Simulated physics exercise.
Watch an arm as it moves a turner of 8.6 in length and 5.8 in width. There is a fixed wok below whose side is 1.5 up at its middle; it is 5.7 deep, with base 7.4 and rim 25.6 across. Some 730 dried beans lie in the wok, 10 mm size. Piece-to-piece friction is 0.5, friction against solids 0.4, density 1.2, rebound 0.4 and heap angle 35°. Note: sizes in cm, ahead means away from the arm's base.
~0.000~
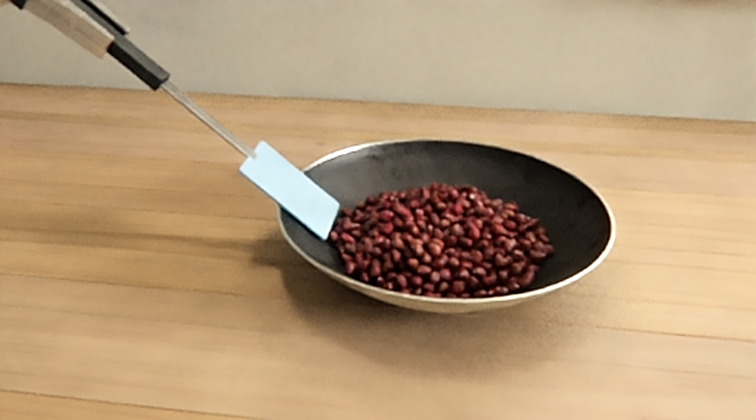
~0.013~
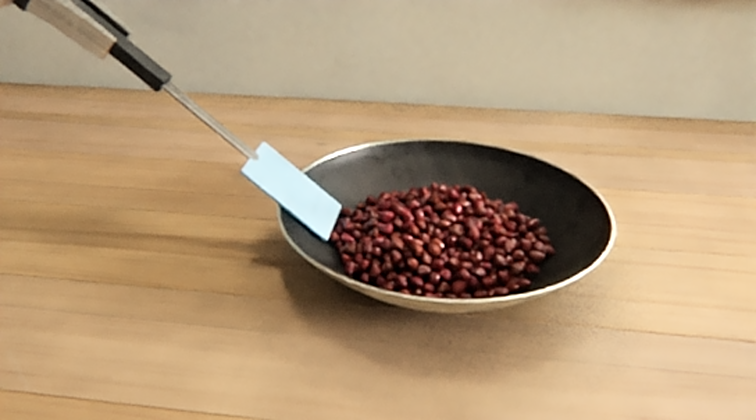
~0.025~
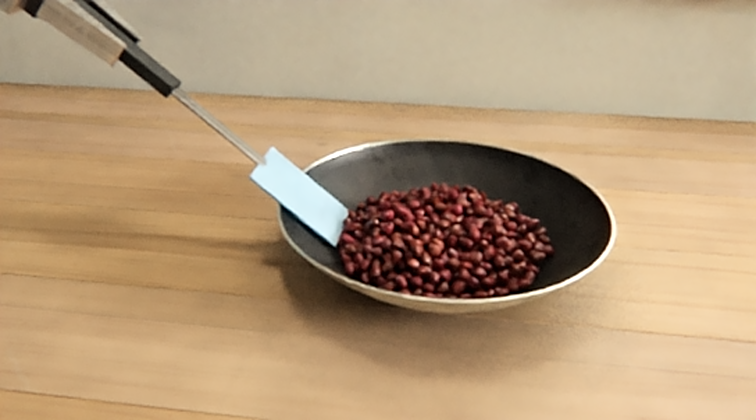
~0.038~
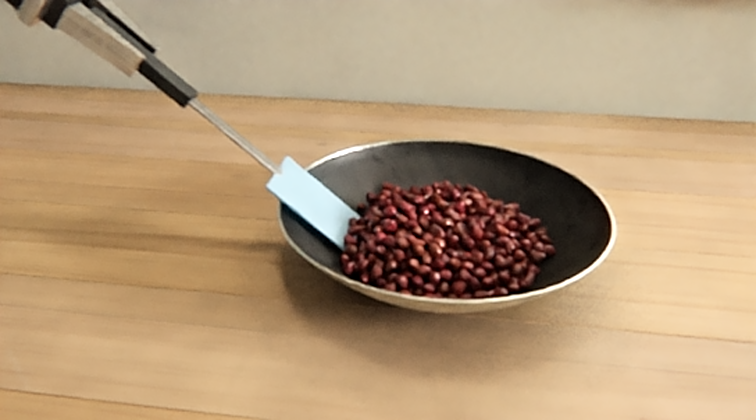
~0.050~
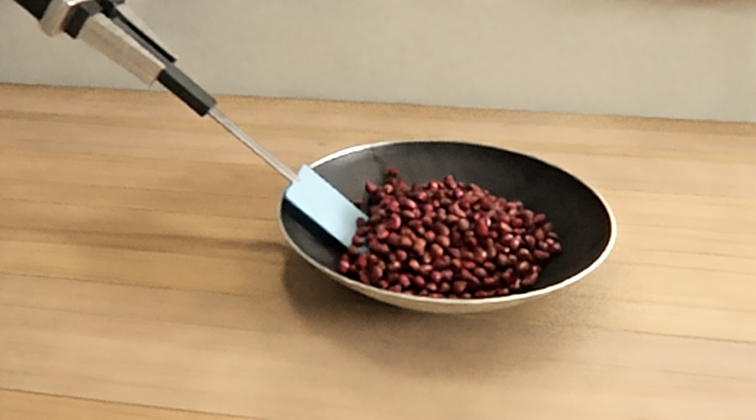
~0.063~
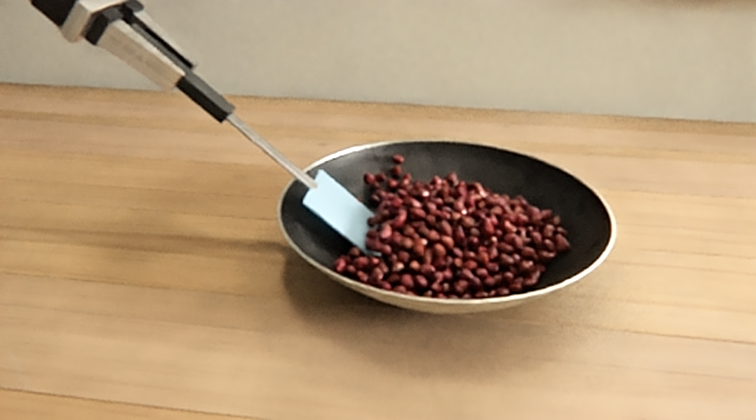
A robotic arm pushes dark red beans rightward in a wok with a light blue turner.
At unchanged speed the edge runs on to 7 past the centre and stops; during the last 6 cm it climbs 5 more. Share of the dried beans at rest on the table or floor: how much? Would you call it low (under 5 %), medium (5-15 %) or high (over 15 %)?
I would call it high.
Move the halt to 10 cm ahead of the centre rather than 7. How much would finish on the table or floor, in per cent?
In that case about 40 percent ends on the table or floor.
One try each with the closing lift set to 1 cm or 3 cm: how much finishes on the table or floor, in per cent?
30 and 30 %.
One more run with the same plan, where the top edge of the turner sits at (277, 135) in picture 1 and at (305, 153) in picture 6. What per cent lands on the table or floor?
5 %.
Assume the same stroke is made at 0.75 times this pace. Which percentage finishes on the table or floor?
The share would be near 20 in a hundred.
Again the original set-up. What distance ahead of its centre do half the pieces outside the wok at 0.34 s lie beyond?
It sits close to 24 cm ahead of the middle.
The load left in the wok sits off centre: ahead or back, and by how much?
3.5 cm ahead.
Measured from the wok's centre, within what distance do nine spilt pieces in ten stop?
The distance is roughly 55 cm.
By 0.09 s, sloping 41°, highest piece 7 above the table; 731 in the wok.
By 0.12 s, sloping 41°, highest piece 8 above the table; 730 in the wok, 1 on the blade or in flight.
By 0.34 s, sloping 41°, highest piece 17 above the table; 547 in the wok, 81 on the table or floor, 103 on the blade or in flight.
By 1.39 s, sloping 41°, highest piece 6 above the table; 547 in the wok, 184 on the table or floor.
Final count, 547 in the wok, 184 on the table or floor. That is 25 % on the table or floor.
